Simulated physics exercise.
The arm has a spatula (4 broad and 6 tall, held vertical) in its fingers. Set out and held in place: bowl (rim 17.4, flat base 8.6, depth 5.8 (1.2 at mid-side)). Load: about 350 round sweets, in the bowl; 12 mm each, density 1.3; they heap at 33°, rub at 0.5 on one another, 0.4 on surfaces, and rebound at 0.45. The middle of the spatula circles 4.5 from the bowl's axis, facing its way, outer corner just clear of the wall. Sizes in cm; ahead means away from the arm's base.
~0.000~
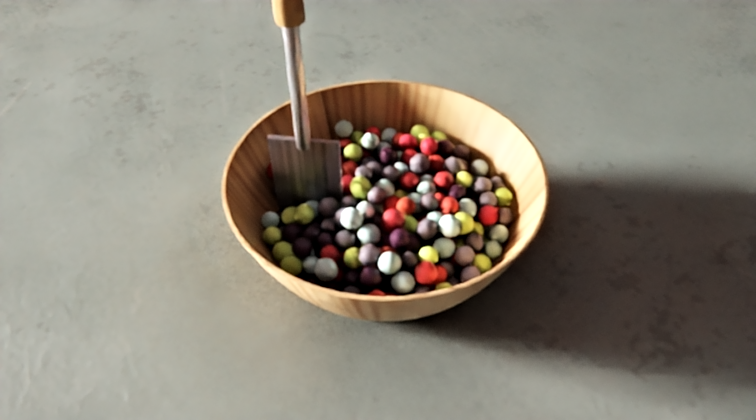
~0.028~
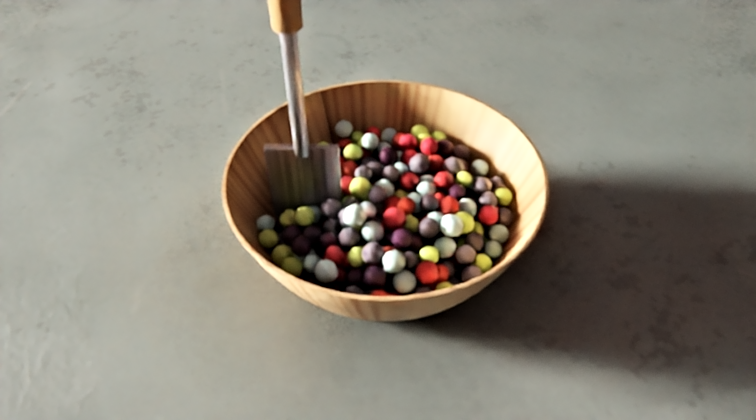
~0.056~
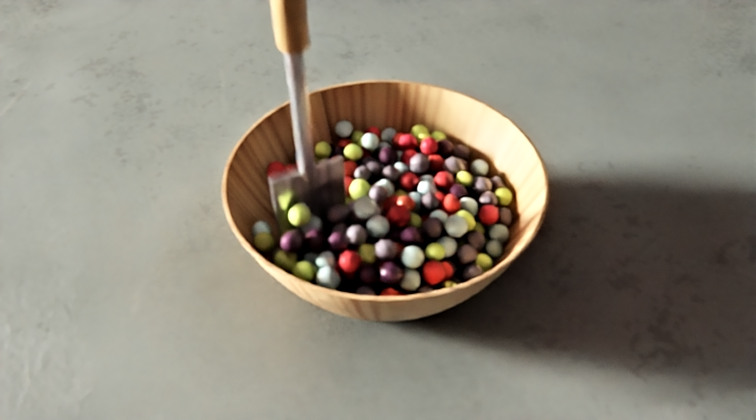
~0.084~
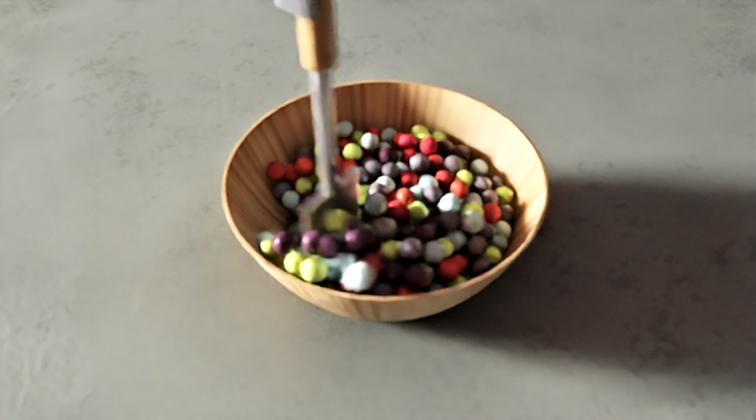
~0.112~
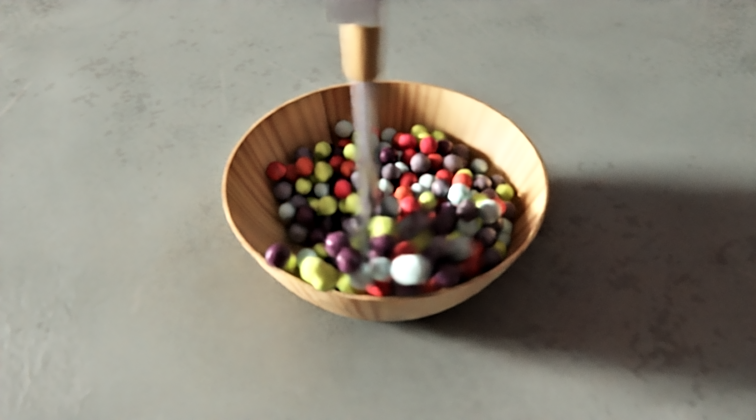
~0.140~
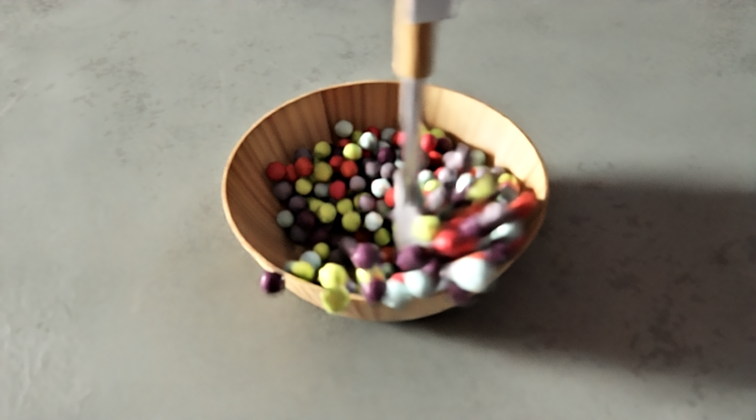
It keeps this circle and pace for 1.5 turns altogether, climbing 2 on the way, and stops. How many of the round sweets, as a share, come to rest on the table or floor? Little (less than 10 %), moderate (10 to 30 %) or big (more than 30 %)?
Answer: Big; more than 30 % of the round sweets finish on the table or floor.
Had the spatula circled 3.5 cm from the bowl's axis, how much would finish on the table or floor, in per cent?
It would be near 35 per cent.
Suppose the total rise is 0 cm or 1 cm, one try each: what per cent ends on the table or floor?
About 55 and 50 per cent.
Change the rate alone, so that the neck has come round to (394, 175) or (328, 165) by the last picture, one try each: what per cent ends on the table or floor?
About 35 and 25 per cent.
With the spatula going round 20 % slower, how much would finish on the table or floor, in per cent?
Then about 35 per cent.
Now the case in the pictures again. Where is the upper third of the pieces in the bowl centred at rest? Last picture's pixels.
At about (394, 240).
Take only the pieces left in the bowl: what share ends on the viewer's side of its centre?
Roughly 55 per cent.
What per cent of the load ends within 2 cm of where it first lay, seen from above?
Some 10 per cent.
After 0.31 s, 276° round, highest piece 12 above the table; 261 in the bowl, 27 on the table or floor, 61 in flight or on the tool.
After 0.49 s, 79° round, highest piece 10 above the table; 216 in the bowl, 111 on the table or floor, 22 in flight or on the tool.
After 0.78 s, 180° round, highest piece 5 above the table; 203 in the bowl, 146 on the table or floor.
After 1.48 s, 180° round, highest piece 5 above the table; 203 in the bowl, 146 on the table or floor.
In the end, 203 in the bowl, 146 on the table or floor. That is 42 % on the table or floor.
